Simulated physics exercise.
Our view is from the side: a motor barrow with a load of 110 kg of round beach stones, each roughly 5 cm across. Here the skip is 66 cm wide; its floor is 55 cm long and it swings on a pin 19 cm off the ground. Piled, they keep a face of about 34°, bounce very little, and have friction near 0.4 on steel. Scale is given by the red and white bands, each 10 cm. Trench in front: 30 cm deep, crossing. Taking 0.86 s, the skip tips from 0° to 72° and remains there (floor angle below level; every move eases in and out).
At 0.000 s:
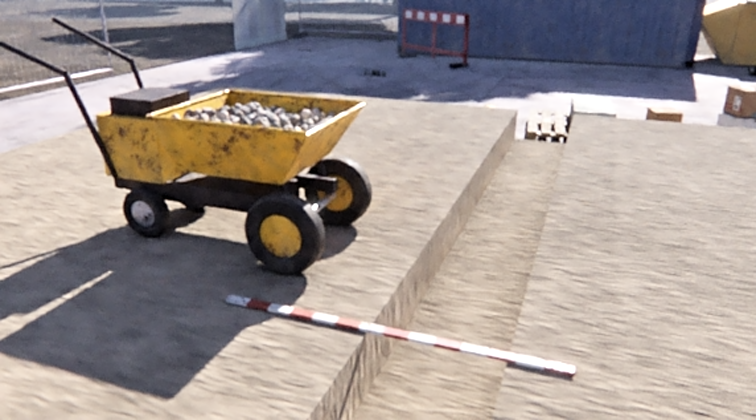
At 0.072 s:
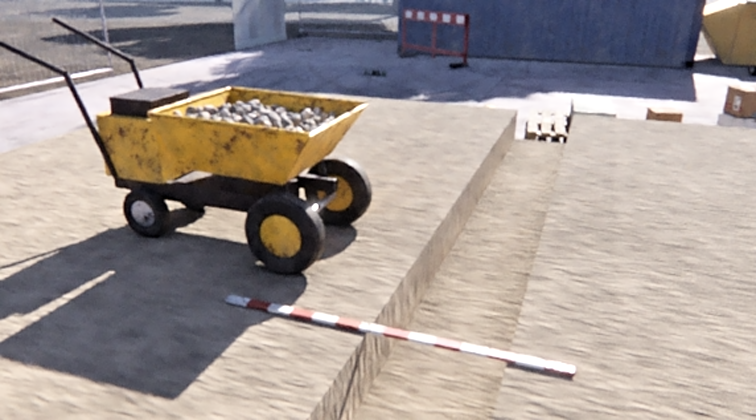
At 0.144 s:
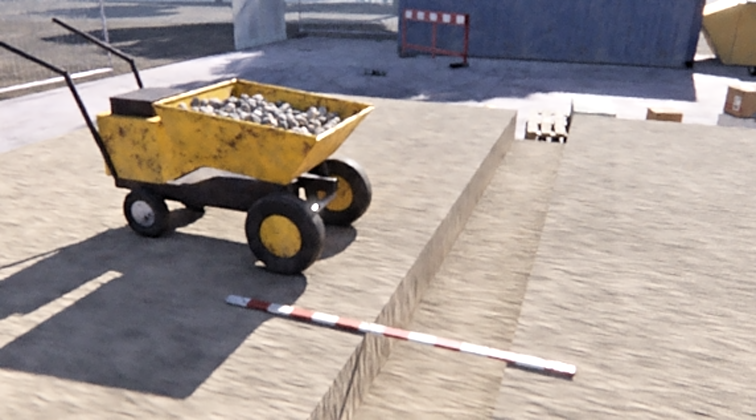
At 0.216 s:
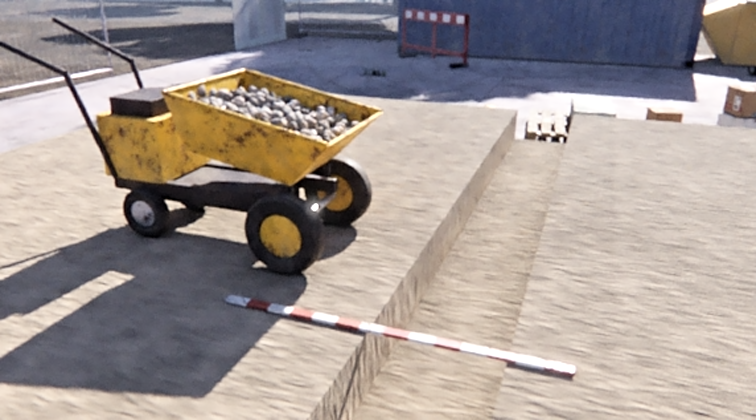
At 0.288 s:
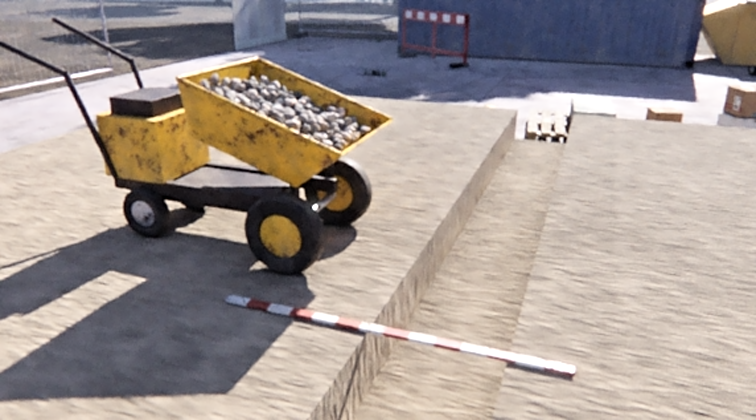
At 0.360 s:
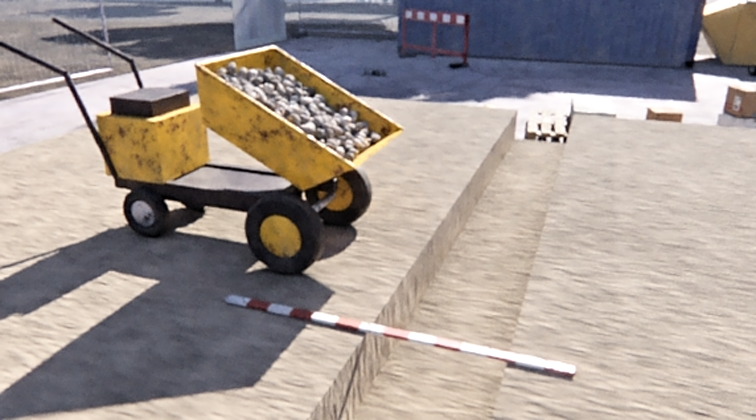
The footage shows a yellow motor barrow loaded with round grey stones standing beside a trench, a red and white banded pole lying in front, as its skip steadily tilts forward to the right, its rear end rising while the wheels stay still.
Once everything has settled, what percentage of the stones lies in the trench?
I would say 100 percent.
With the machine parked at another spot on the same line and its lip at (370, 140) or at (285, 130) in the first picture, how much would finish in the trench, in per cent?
The first gives about 70 percent and the second about 95 percent.
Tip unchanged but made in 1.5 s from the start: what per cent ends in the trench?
Roughly 100 per cent.
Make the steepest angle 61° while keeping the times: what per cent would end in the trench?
With that change, near 85 per cent.
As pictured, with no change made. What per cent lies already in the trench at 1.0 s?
Around 40 per cent of it.
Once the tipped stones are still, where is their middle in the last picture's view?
Their middle is at about (474, 317).
After 0.6 s the floor is at 60°; 100 % in the skip; the foremost stones are at (392, 202).
After 1.0 s the floor is at 72°; 61 % in the skip, 39 % in the trench; the foremost stones are at (492, 298).
After 1.3 s the floor is at 72°; 19 % in the skip, 81 % in the trench; the foremost stones are at (522, 314).
After 3.3 s the floor is at 72°; 0 % in the skip, 100 % in the trench; the foremost stones are at (525, 303).
